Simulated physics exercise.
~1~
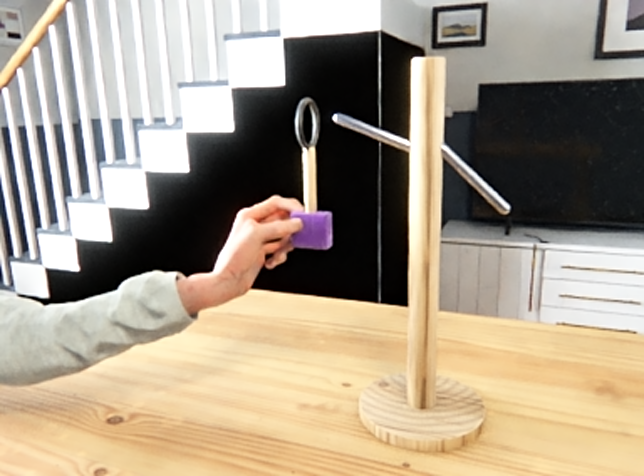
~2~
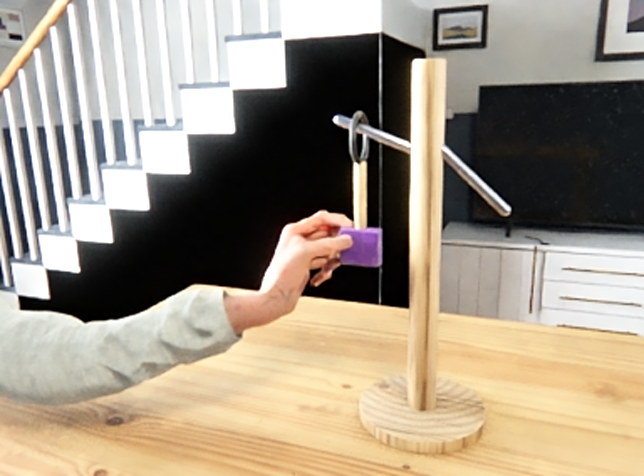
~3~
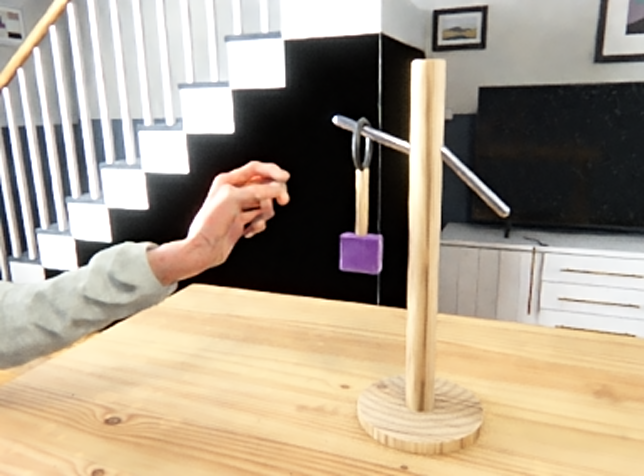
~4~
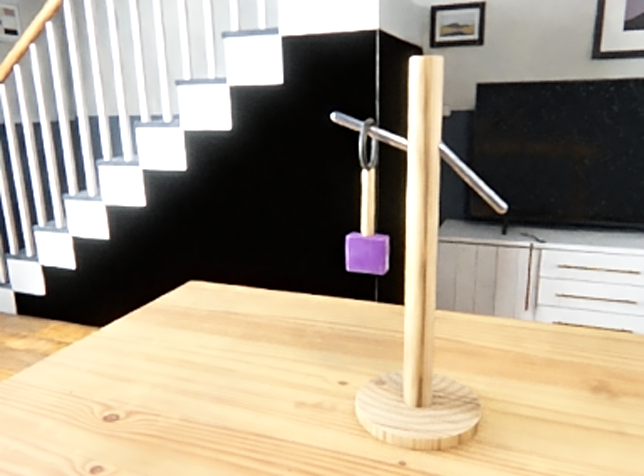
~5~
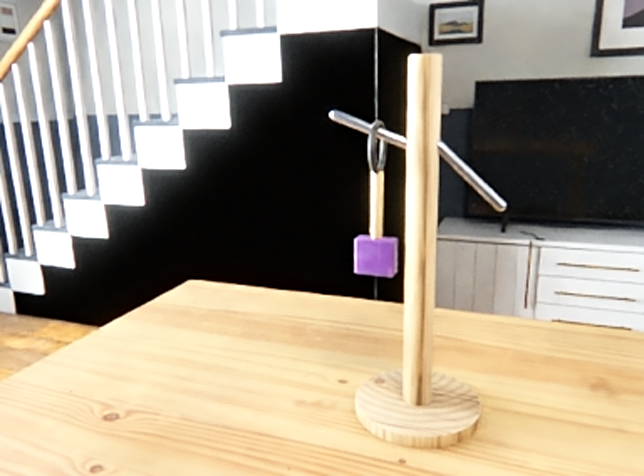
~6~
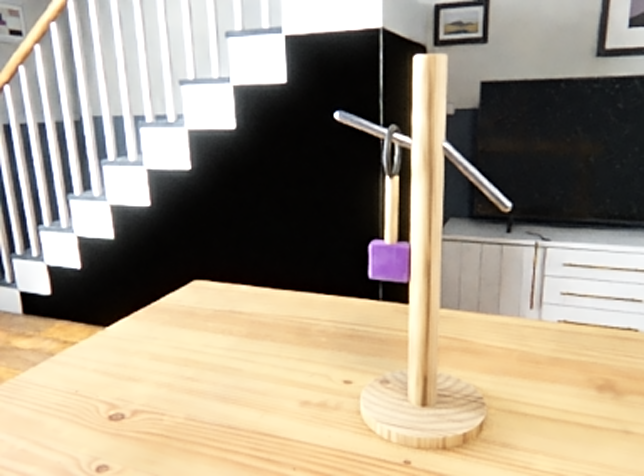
Purple block on a ringed wooden stick being hung by a hand on a stand's metal rod, then sliding right toward the post.
